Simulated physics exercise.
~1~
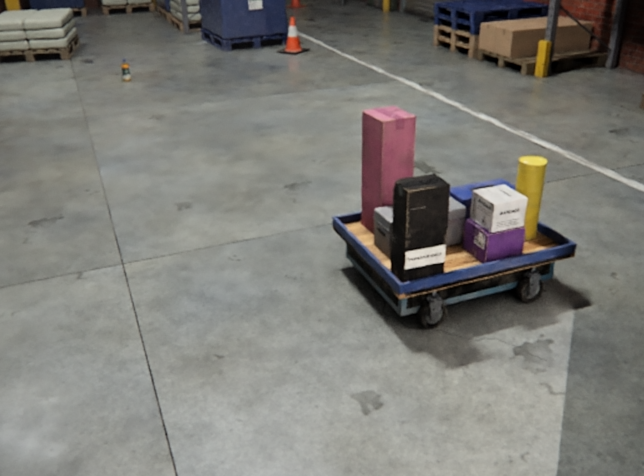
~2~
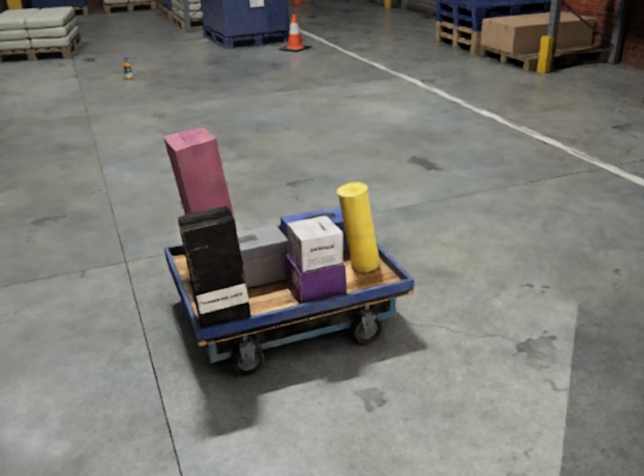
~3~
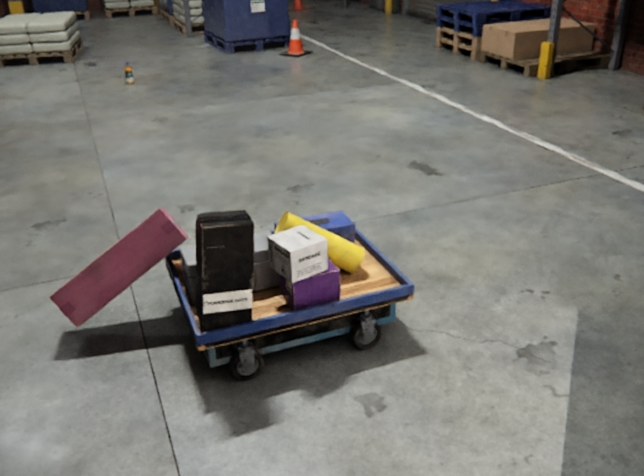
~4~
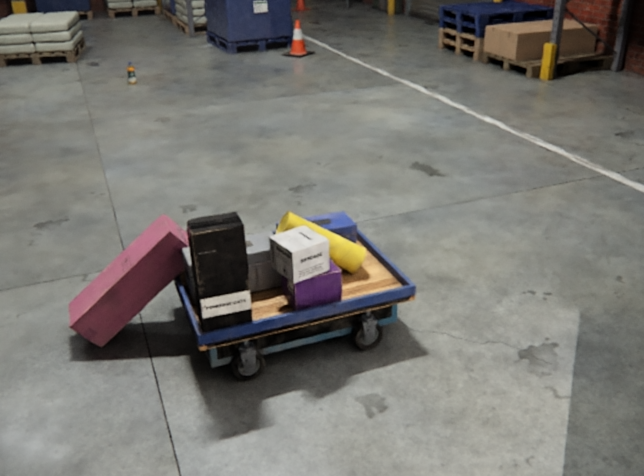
To begin with, a flat blue-rimmed cart stands on a warehouse floor, carrying a tall pink box, a black box, a yellow canister, a white box on a purple parcel, and blue and grey toolboxes. The cart rolls to the left, and the pink box and yellow canister tilt leftward while the black box stays nearly upright. With the cart at a standstill, the pink box topples over the left edge as the canister tips down behind the white box. Finally, the pink box rests slanted on the floor against the cart, the canister leans heavily, and the black box still stands.
